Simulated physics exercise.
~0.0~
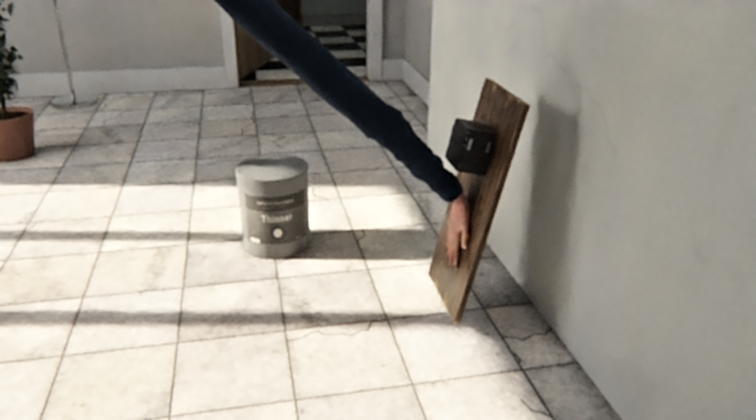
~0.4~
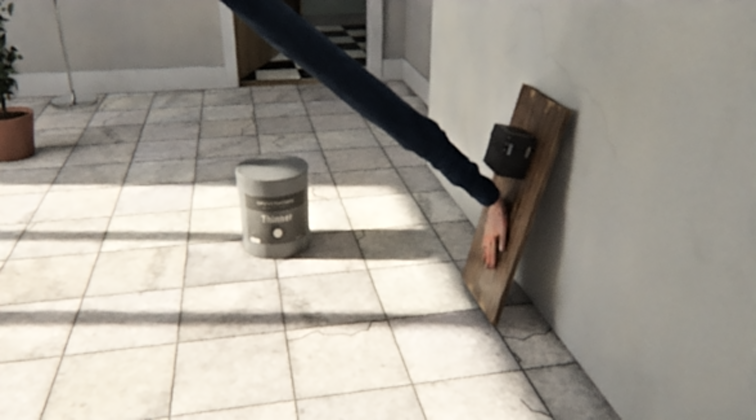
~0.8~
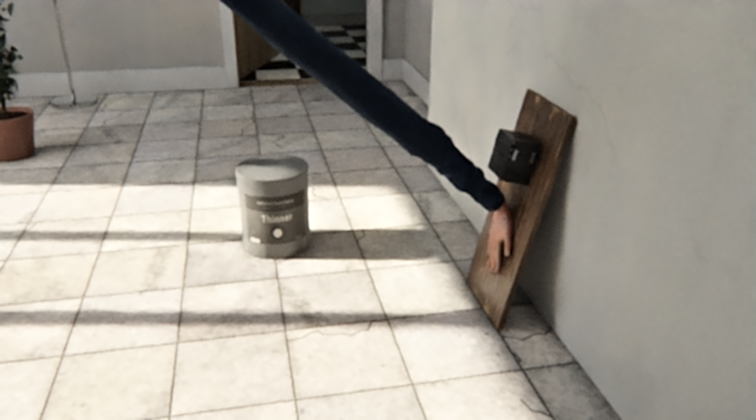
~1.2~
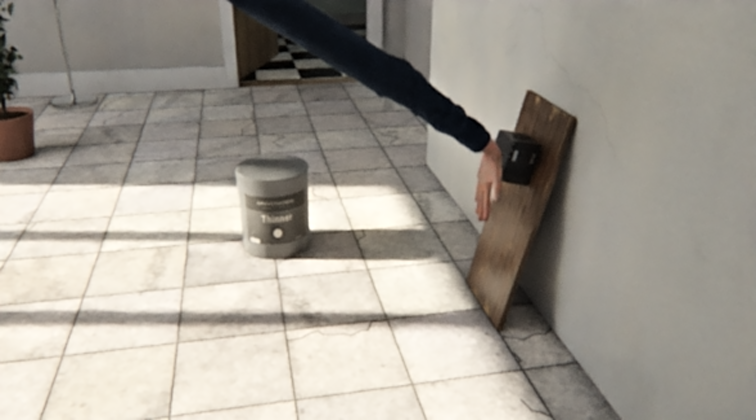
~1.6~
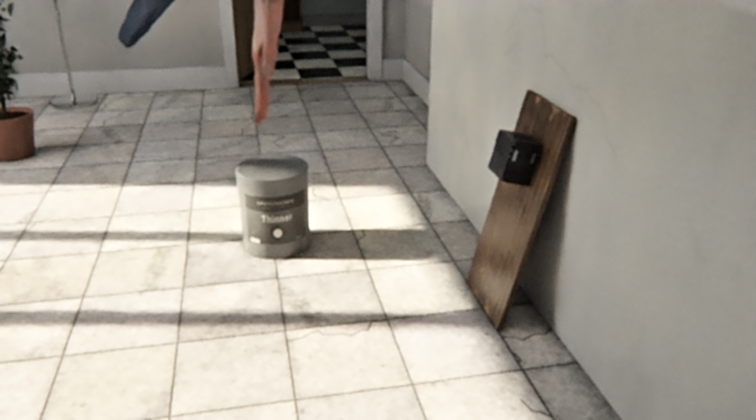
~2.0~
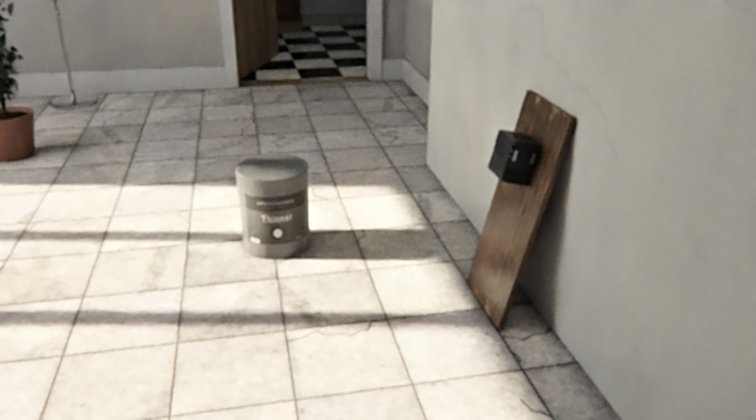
In the video, a hand leans a brown wooden board with a small black box on its face against a wall, shifting it slightly right, then lets go and withdraws; the board stays leaning, and the grey pail nearby remains still.
